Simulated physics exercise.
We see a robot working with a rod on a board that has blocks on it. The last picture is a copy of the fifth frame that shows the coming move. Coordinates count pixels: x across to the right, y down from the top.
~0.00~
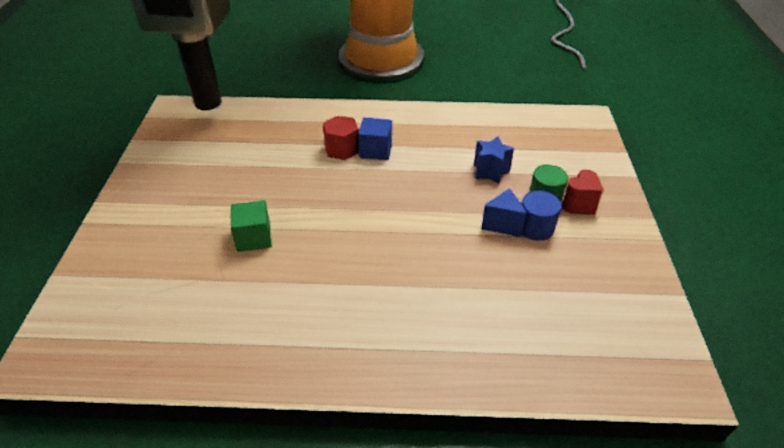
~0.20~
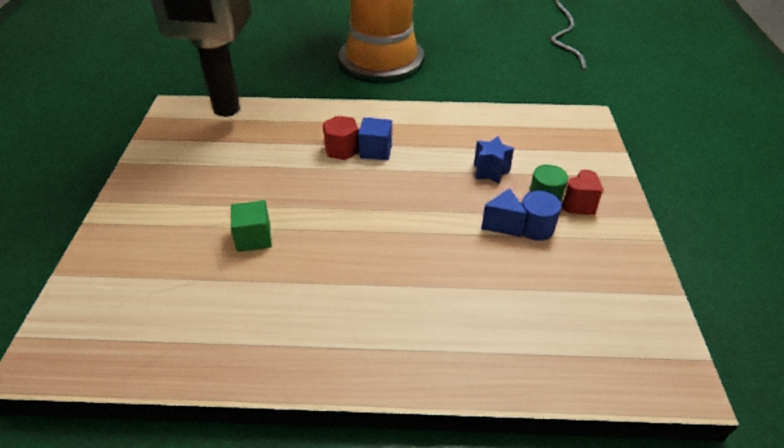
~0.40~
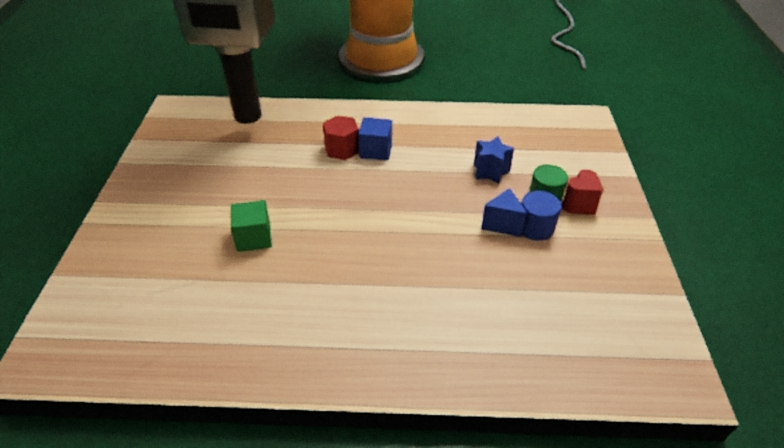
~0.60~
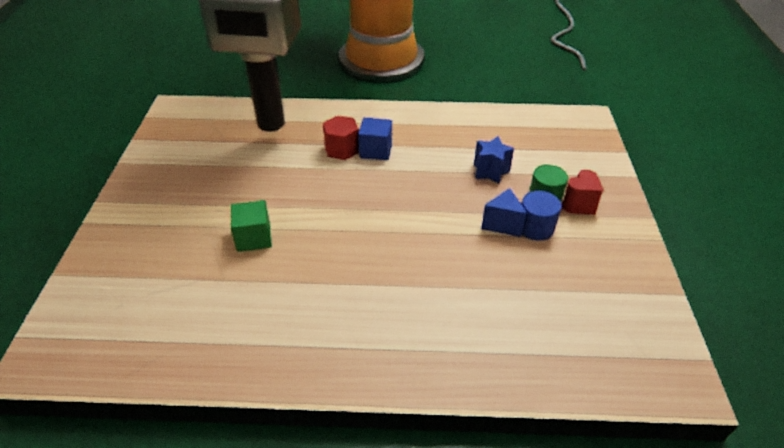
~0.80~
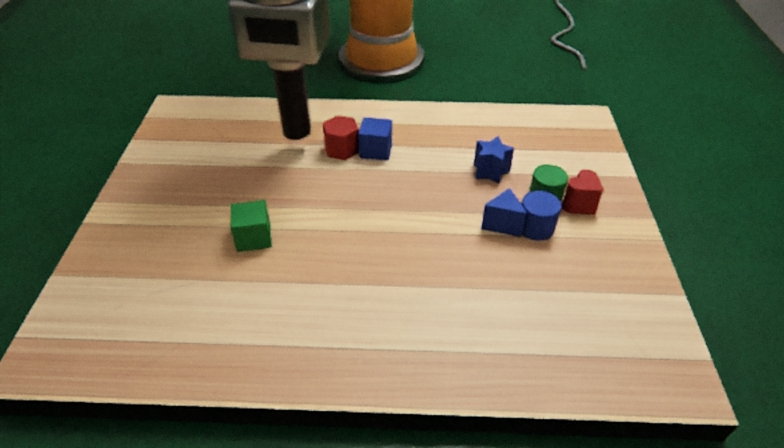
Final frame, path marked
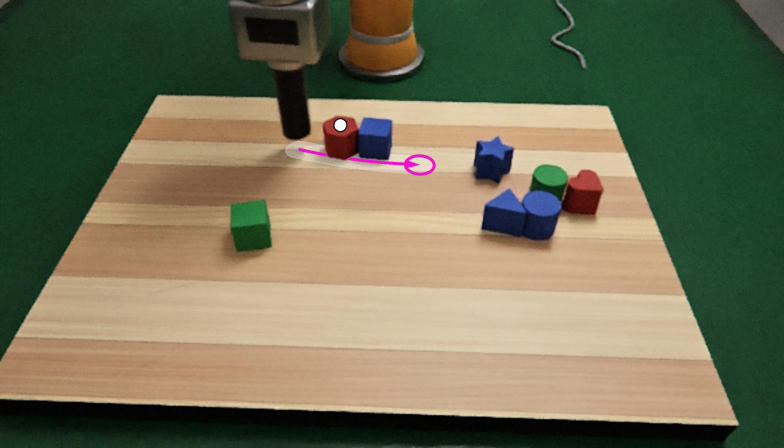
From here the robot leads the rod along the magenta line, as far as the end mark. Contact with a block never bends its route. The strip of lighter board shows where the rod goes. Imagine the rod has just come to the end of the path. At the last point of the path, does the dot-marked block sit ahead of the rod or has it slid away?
Still in front.
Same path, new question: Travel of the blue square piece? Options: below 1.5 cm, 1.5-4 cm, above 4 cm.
Once the path ends, it will sit over 4 cm from where it is now.
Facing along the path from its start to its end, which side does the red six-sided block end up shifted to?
The shift goes left.
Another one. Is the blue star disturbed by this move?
The answer is that it remains undisturbed.
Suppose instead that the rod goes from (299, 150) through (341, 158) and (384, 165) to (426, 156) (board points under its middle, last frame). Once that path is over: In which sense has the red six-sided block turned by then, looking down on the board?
Counterclockwise from above.
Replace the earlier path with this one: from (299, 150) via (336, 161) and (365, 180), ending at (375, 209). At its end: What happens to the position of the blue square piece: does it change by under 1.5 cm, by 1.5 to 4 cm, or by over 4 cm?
The displacement of the blue square piece is 1.5-4 cm.
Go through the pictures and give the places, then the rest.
Rod's lower end at (208, 104); red six-sided block at (340, 125); blue square piece at (376, 126); blue star at (495, 147), in the first frame.
Rod at (227, 110); blocks still, in the second frame.
Rod at (248, 116); blocks still, in the third frame.
Rod at (271, 124); blocks still, in the fourth frame.
Rod at (297, 132); red six-sided block at (340, 125); blue square piece at (376, 126); blue star at (495, 147), in the fifth frame.
Drawn move, from (299, 150) via (338, 157) and (378, 162), ending at (420, 165); the dot is on the red six-sided block.
On the path given first. One third of the way, rod at (337, 139); red six-sided block at (367, 129); blue square piece at (399, 126), turned 25° anticlockwise.
Two thirds of the way, rod at (378, 144); red six-sided block at (408, 131), turned 20° anticlockwise; blue square piece at (436, 122), turned 45° anticlockwise.
At the end, rod at (421, 147); red six-sided block at (446, 129), turned 45° anticlockwise; blue square piece at (464, 114), turned 70° anticlockwise; blue star still.
